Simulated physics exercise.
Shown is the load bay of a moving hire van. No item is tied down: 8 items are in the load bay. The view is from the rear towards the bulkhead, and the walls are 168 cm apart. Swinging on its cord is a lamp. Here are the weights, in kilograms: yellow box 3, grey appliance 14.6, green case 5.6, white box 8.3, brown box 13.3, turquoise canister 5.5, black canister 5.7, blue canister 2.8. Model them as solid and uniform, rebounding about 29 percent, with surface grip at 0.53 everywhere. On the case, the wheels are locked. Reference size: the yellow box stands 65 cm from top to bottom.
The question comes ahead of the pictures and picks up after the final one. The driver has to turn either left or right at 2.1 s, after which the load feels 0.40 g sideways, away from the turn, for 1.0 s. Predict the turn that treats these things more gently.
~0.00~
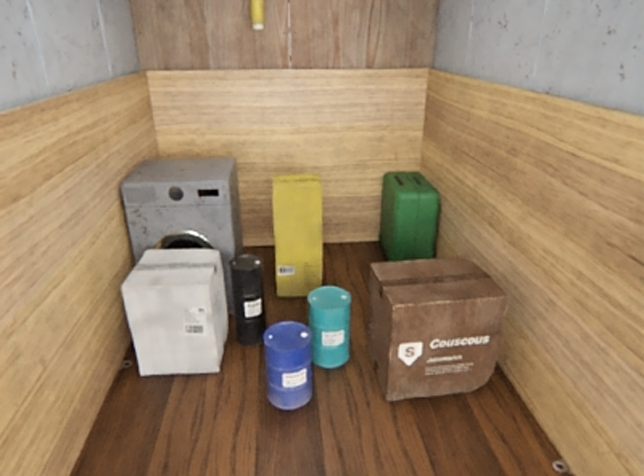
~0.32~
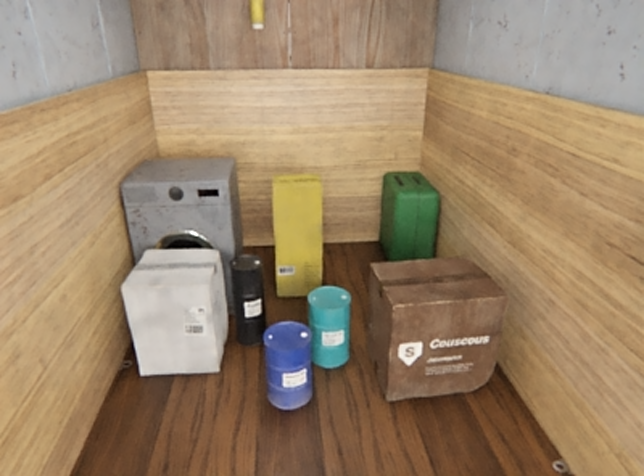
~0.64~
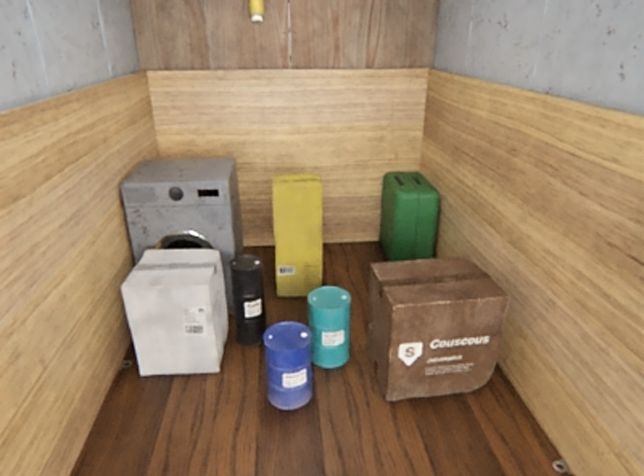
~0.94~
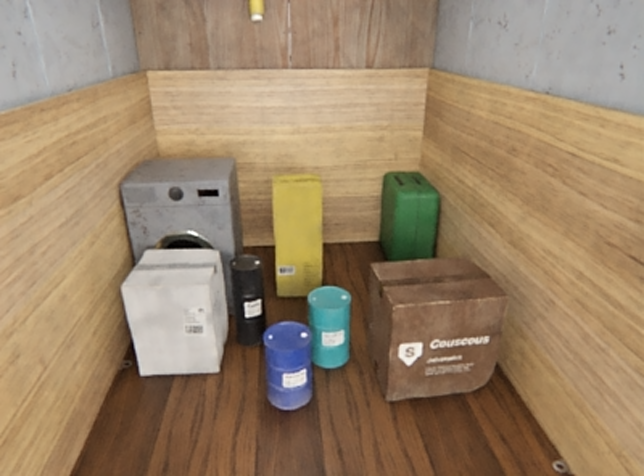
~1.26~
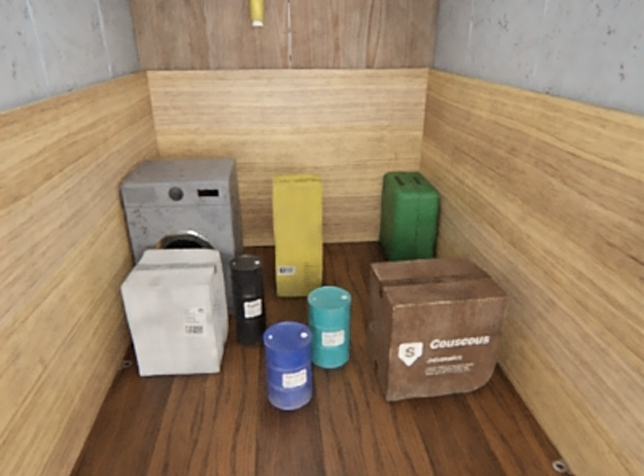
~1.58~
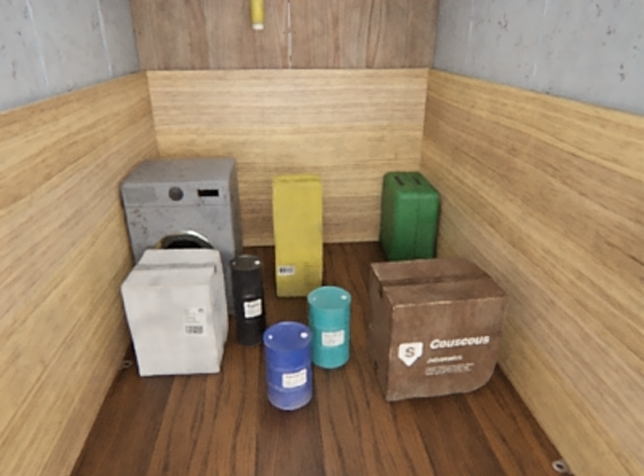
The turn to the right.
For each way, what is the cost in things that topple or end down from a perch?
A left turn gives 1, a right turn gives 0.
Turning left. By 2.68 s, push 0.40 g right; black canister tilted 8°.
By 3.18 s, steady run; yellow box tilted 5° near (303, 235); black canister on its side.
By 3.68 s, steady run; black canister on its side.
When it is over (4.5 s), lying over in the load bay, black canister; the other 7 within 15 cm of the start. End places, in pixels of the last picture, yellow box near (298, 236), grey appliance near (192, 236).
Turning right instead, nothing is lost, 0 of 8 in all.
